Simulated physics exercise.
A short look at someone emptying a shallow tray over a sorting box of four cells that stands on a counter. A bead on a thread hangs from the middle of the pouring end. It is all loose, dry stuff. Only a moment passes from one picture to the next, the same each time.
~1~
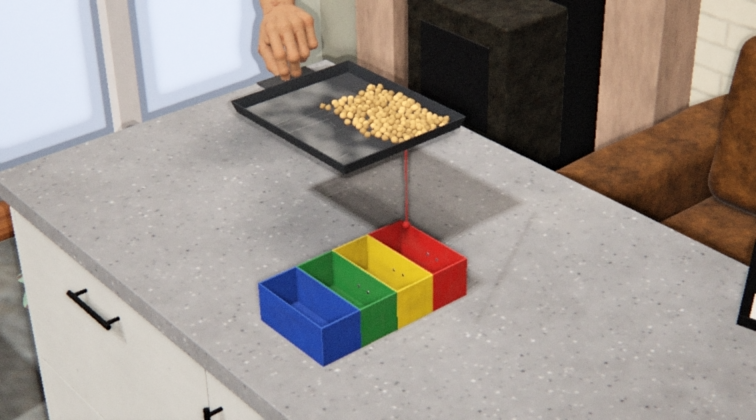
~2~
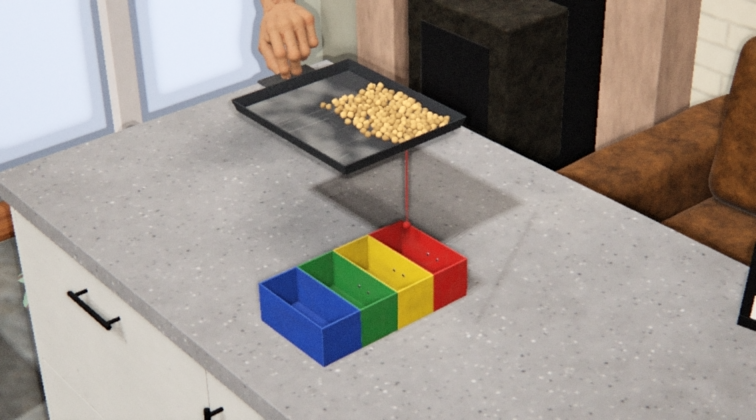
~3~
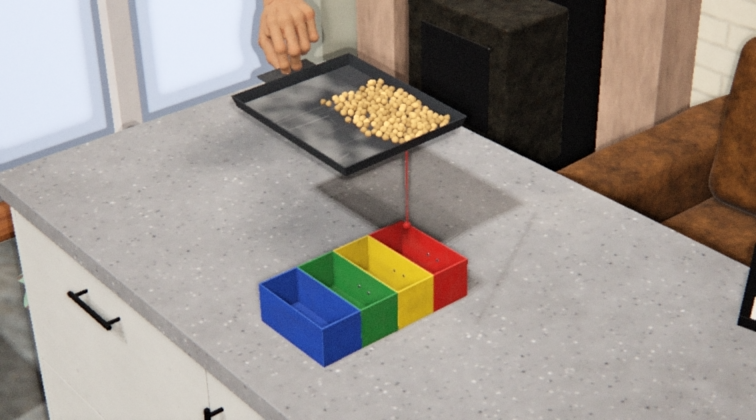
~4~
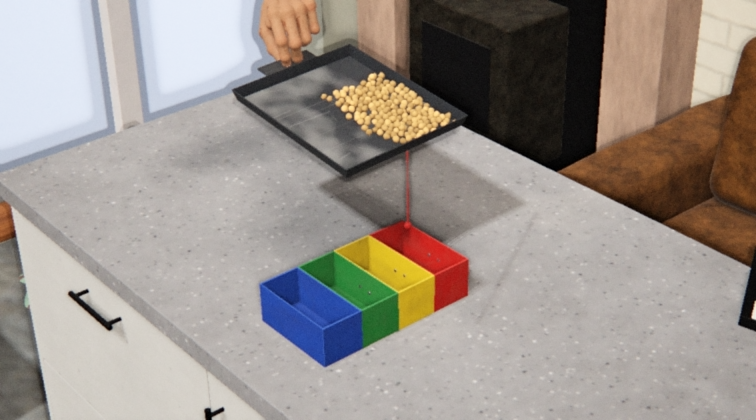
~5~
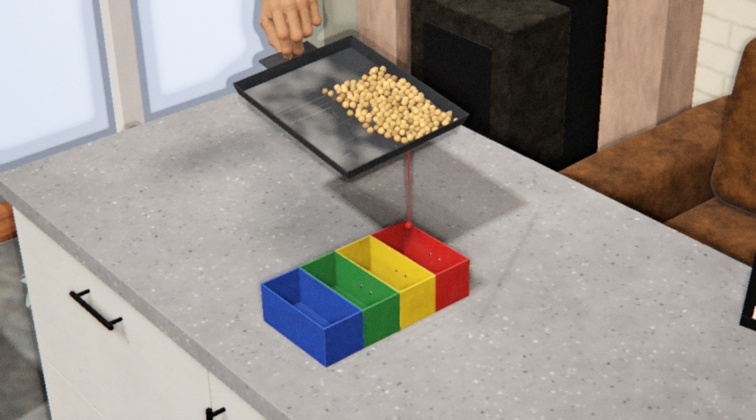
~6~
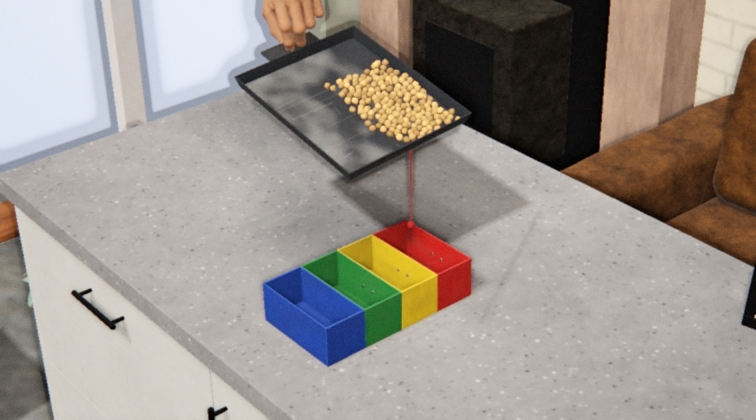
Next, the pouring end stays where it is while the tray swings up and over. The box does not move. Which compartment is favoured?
Most goes to the yellow cell.
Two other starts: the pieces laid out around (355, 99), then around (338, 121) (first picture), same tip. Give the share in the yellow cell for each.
First some 50, then 50 per cent.
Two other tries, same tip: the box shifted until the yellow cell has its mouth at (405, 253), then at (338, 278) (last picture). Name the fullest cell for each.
In turn: Green; that red cell.
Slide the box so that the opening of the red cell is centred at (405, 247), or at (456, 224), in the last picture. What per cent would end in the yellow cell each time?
Roughly 60 per cent, and 10 per cent.
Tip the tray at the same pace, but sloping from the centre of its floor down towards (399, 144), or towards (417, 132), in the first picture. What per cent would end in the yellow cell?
Near 20 % and 0 %.
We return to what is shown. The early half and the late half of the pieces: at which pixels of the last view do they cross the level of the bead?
At about (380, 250), then at (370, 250).
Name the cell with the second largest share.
It is the green cell.
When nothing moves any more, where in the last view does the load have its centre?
Close to (383, 295).
Soon, tray tipped steeply; nearly all on the tray; a stray few in the yellow cell.
A while on, tray tipped right over; about a quarter on the tray; about a third in the yellow cell; about a quarter in the green cell; a small part in the red cell; about a quarter falling or outside the box.
Towards the end, tray tipped past a quarter turn; about half in the yellow cell; about a quarter in the green cell; about a quarter in the red cell.
Finally, tray tipped past a quarter turn; about half in the yellow cell; about a quarter in the green cell; about a quarter in the red cell; none in the blue cell.
